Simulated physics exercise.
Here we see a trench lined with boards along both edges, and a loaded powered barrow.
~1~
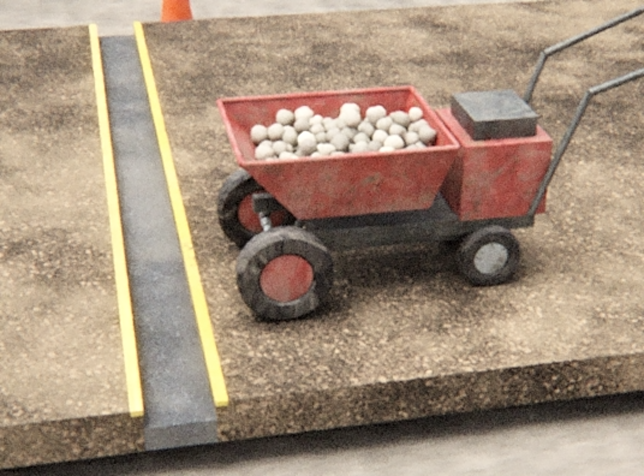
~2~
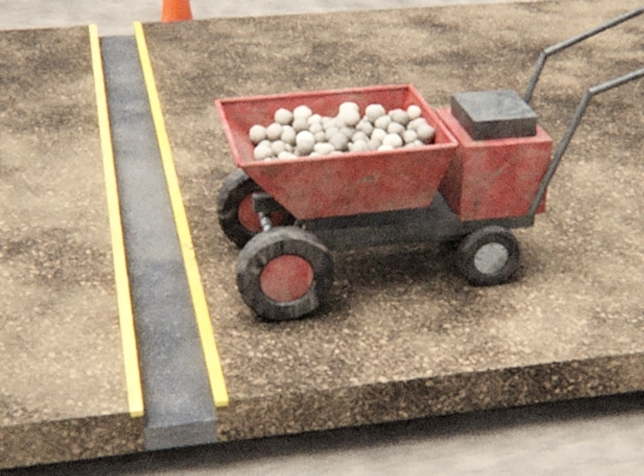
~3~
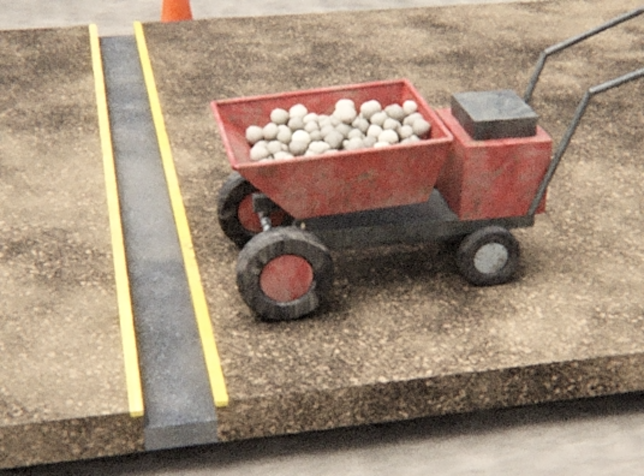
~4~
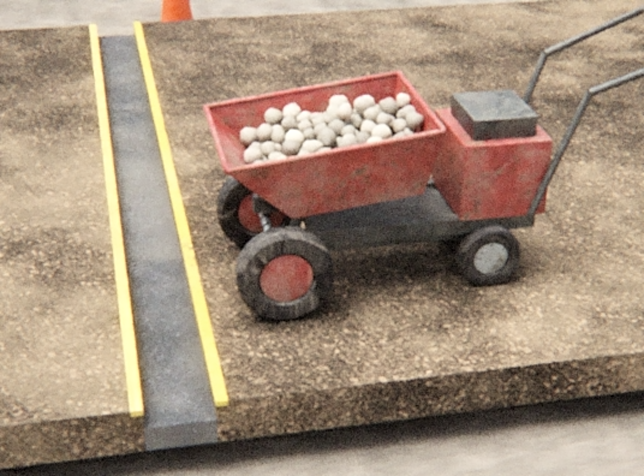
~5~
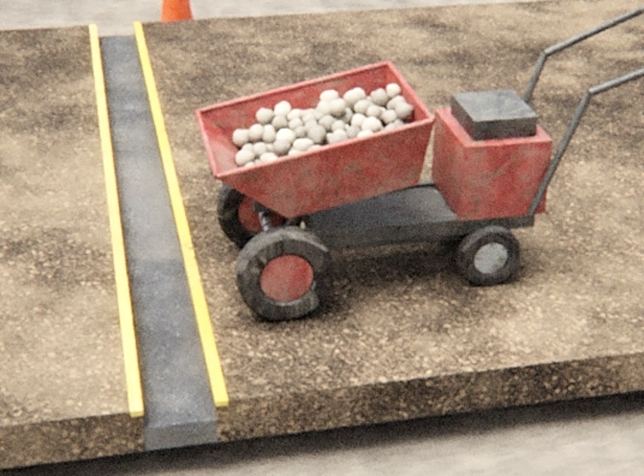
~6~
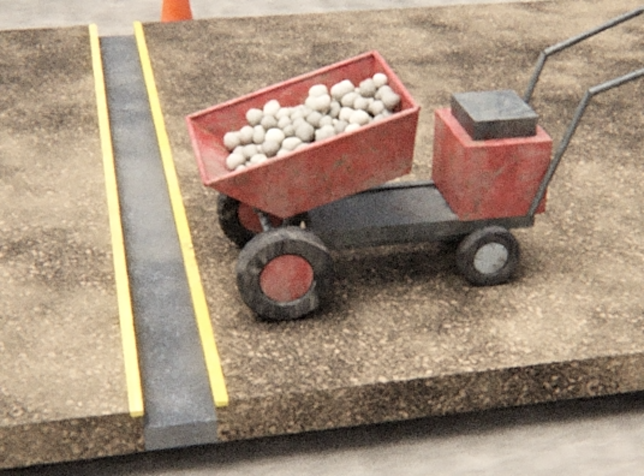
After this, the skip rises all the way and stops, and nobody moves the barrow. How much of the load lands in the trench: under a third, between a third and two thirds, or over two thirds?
The trench ends up with a part smaller than a third.
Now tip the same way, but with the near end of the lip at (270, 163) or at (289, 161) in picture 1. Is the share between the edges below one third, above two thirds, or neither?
At the first place the answer is one to two thirds, and at the second it is the middle third.
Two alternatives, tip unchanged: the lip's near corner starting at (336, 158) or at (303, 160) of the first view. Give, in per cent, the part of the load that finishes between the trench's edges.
Roughly 50 and 60 percent respectively.
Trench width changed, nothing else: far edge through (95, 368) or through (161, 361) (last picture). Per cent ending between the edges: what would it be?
About 50 and 0 per cent.
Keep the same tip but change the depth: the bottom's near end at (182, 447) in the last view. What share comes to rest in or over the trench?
I'd say around 20 in a hundred.
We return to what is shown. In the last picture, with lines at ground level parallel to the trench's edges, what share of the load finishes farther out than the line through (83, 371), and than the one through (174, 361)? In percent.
Estimate: 50 % and 90 %, respectively.
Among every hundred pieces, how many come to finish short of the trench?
Near 0 in every hundred.
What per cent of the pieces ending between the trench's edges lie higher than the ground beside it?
Estimate: Near 35 per cent.
Just after the last frame, skip tipped steeply; every one in the skip.
A moment on, skip tipped right over; roughly half in the skip; about a tenth in or heaped over the trench; roughly a third beyond it; just a few falling.
Further on, skip tipped right over; about a tenth in the skip; roughly a quarter in or heaped over the trench; the larger part beyond it.
When it is over, skip tipped right over; about a tenth in the skip; roughly a quarter in or heaped over the trench; the larger part beyond it.
